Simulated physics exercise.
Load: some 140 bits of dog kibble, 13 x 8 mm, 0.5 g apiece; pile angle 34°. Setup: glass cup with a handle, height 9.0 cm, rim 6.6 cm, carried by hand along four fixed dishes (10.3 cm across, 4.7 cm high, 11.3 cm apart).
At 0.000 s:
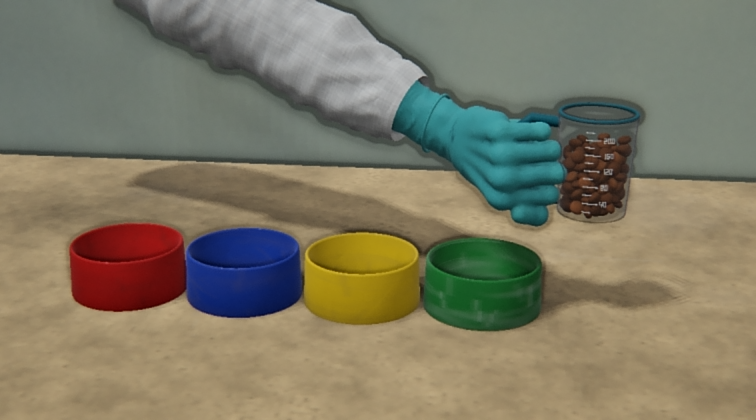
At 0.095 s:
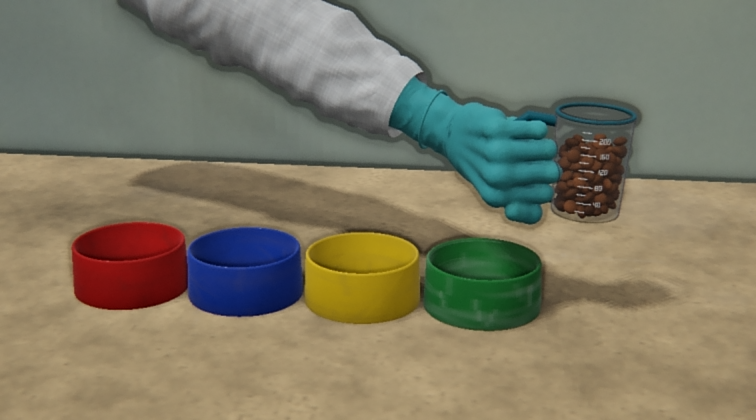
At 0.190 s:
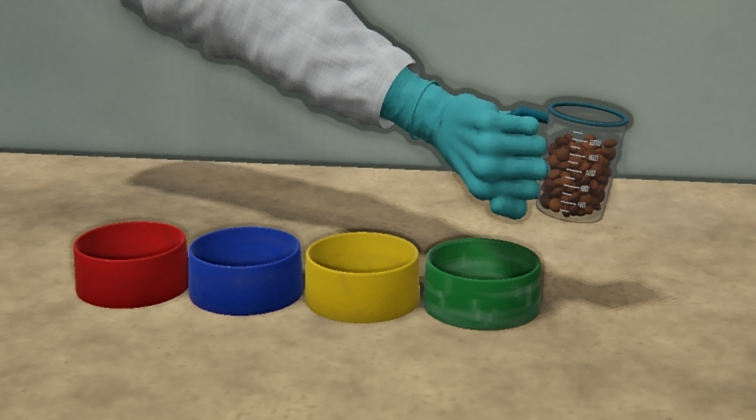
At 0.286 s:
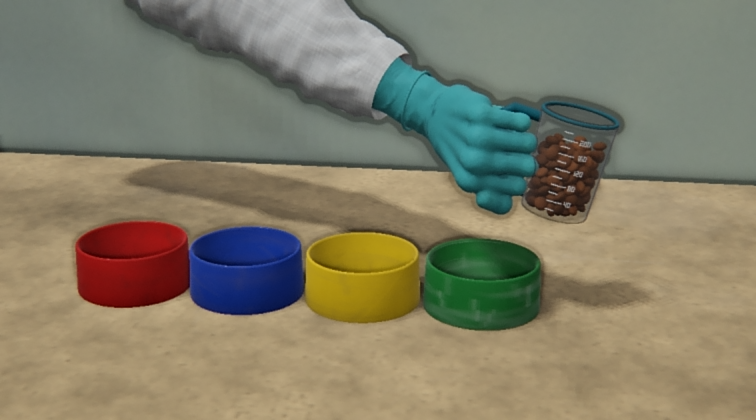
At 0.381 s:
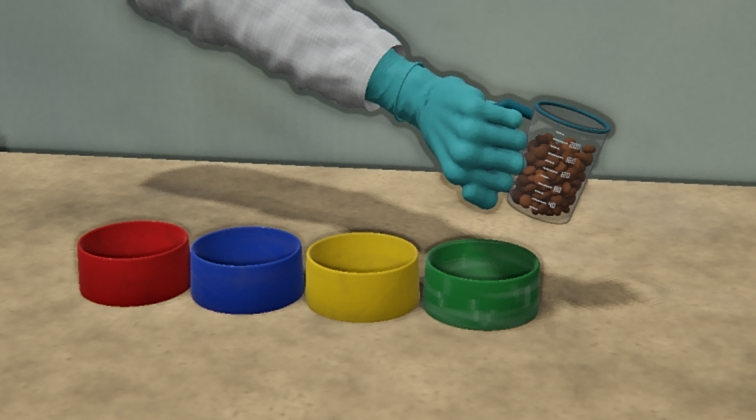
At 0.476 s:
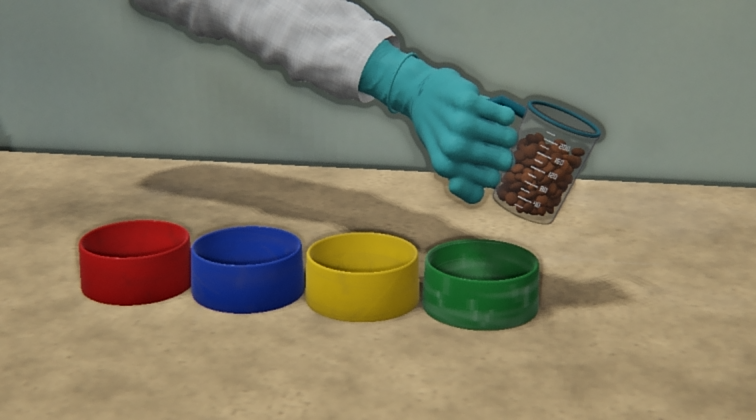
On a sandy-coloured surface with red, blue, yellow and green dishes in a row, a teal-gloved hand moved a clear cup of brown pieces slightly left while gradually tilting it to the right.
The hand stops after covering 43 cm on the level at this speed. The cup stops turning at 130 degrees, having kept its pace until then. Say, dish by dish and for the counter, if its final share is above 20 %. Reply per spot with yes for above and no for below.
Red dish: No, below. Blue dish: No, below. Green dish: No, below. Yellow dish: Yes, above. Counter: No, below.
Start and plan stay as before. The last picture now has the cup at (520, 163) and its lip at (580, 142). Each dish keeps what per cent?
Then red 0, blue 0, green 0, and yellow 100.
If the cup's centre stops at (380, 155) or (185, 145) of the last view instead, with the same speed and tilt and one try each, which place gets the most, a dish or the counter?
First try: Green; second try: Yellow.
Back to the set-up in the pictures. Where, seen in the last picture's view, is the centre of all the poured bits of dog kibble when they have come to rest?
When it all comes to rest, the middle is near (362, 280).
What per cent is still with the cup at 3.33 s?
0 %.
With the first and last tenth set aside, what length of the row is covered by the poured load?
6 cm, roughly.
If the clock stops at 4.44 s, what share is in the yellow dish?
Estimate to date: Some 100 %.
After 2.19 s, tilt 105 degrees; cup holds 100 %.
Then, at 3.33 s, tilt 130 degrees; cup holds 0 %, yellow 100 %.
After 4.44 s, tilt 130 degrees; cup holds 0 %, yellow 100 %.
By 4.7 s all is still; red 0 %, blue 0 %, green 0 %, yellow 100 %, counter 0 %.
